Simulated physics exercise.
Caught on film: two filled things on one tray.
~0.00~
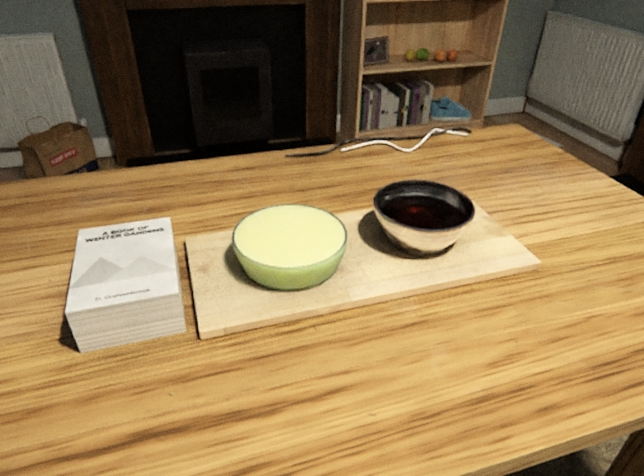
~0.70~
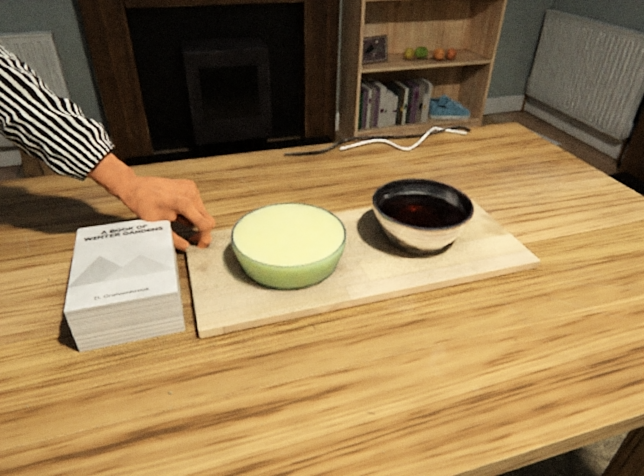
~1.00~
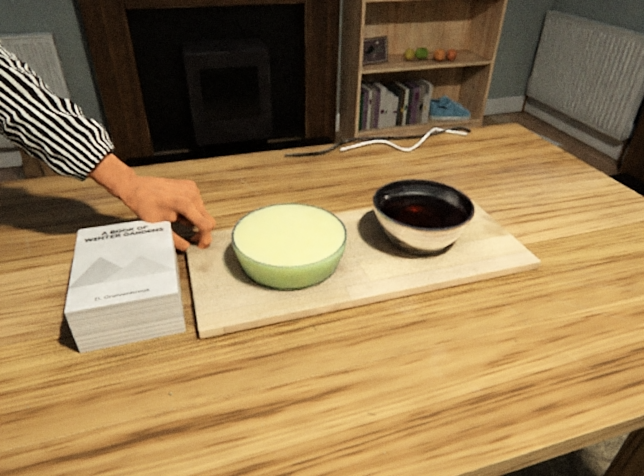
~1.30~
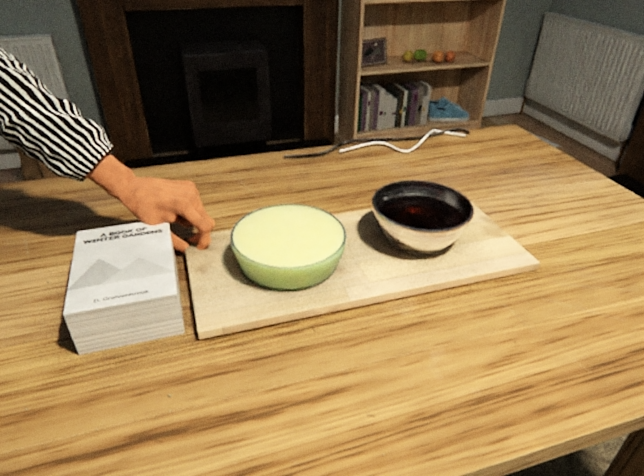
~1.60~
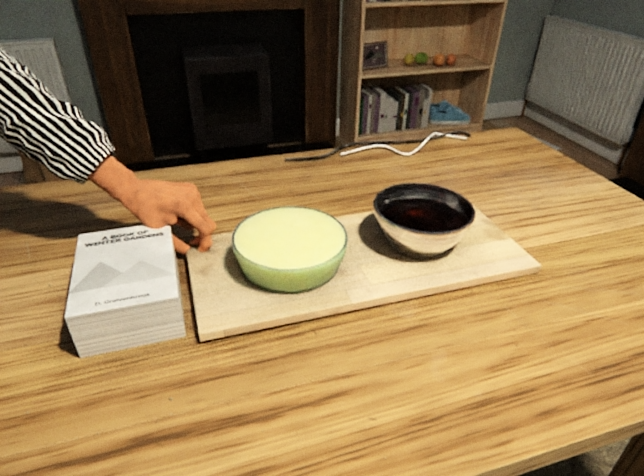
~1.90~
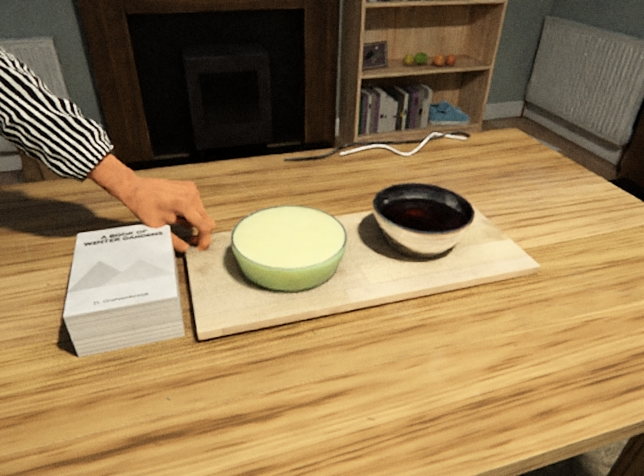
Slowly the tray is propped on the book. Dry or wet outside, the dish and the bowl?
On the left the dish loses some, on the right the bowl holds.
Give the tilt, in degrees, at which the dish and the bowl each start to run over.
About 2° and 20°.
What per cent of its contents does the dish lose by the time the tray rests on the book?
Roughly 24 per cent.
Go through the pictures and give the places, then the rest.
In the first picture, the tray lies flat; dish (291, 245) nearly full; bowl (421, 219) about two thirds full; book (129, 323).
The second picture shows a hand takes the end of the tray; dish nearly full, surface at (289, 233); bowl about two thirds full, surface at (421, 215).
In the third picture, the end is rising; dish (290, 244) nearly full; bowl (421, 218) about two thirds full.
In the fourth picture, the end has come up a little; dish nearly full, surface at (289, 234); bowl about two thirds full, surface at (420, 217); book (127, 325).
The fifth picture shows slope near 0°; dish (290, 247) nearly full; bowl (421, 222) about two thirds full.
The sixth picture shows the tray slopes by about 1°; dish nearly full, surface at (289, 235); bowl about two thirds full, surface at (421, 219); book (127, 327).
Around 2.6 s, the tray slopes by about 4°; dish, it has lost some; bowl, none is lost.
Around 3.4 s, the tray slopes by about 10°; dish, it has lost some; bowl, none is lost.
Around 4.6 s, the tray slopes by about 8°, resting on the book; dish, it has lost some; bowl, none is lost.
